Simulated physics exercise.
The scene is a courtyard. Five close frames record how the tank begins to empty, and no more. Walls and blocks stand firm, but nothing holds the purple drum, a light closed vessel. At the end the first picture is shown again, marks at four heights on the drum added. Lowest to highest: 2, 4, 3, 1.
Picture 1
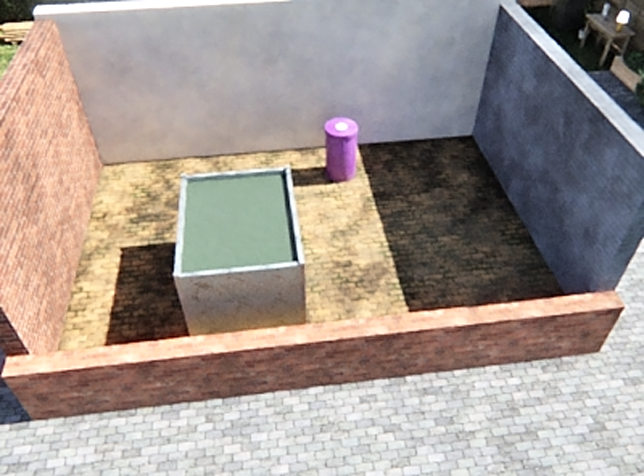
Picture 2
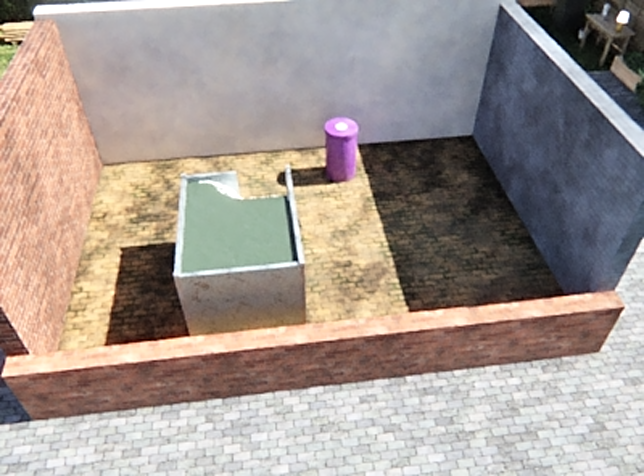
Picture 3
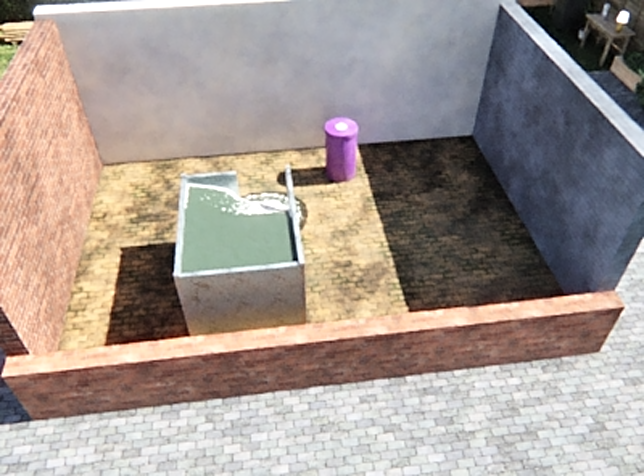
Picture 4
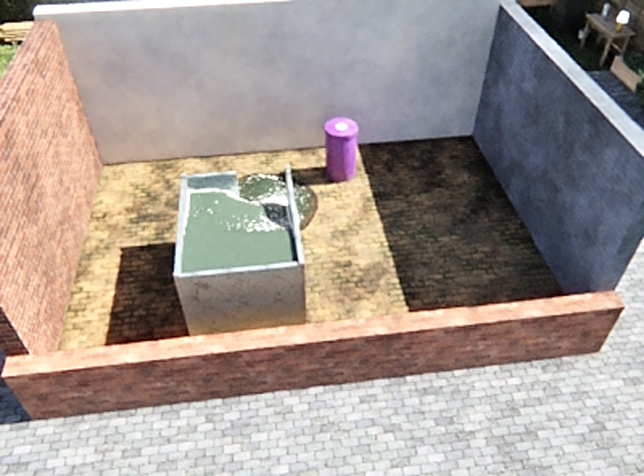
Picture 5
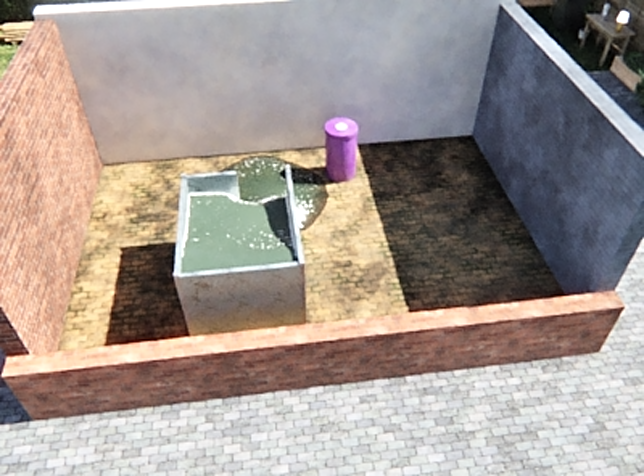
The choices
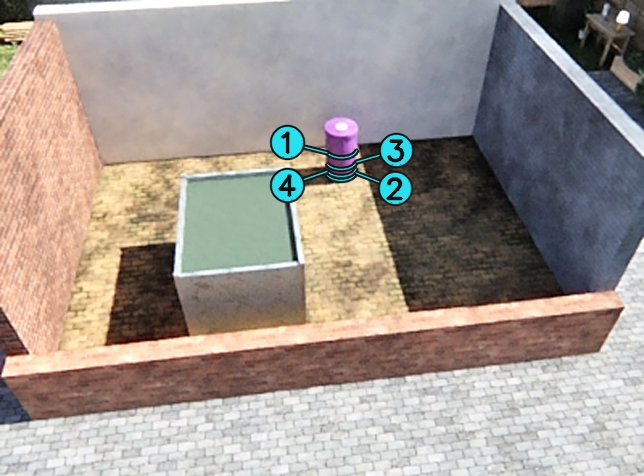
Green water pours through a gap in the tank's back wall and spreads across the courtyard paving.
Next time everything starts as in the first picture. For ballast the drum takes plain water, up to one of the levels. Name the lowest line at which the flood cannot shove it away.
Level 1 just does it.
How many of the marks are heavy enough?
One.
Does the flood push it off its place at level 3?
Yes.
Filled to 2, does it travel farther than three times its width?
Yes.
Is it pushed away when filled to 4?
Yes, it does.
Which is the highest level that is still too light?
Here it is level 3.
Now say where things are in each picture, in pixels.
Lid of the purple drum at (341, 127); tank full, its middle at (239, 221).
Water covers 1 % of the ground, mostly out of sight from here.
Water covers 4 % of the ground, mostly out of sight from here.
Water covers 7 % of the ground, mostly out of sight from here.
Lid of the purple drum at (341, 127); water covers 11 % of the ground and is seen nearest the drum at (311, 174).
On the marked copy, 1 at (343, 157); 2 at (343, 180); 3 at (343, 169); 4 at (343, 176); from the bottom up 2, 4, 3, 1.
If 1 is chosen, it does not move.
If 2 is chosen, it is pushed about 5 times its own width away.
If 3 is chosen, it is pushed about twice its own width away.
If 4 is chosen, it is pushed about 7 times its own width away.
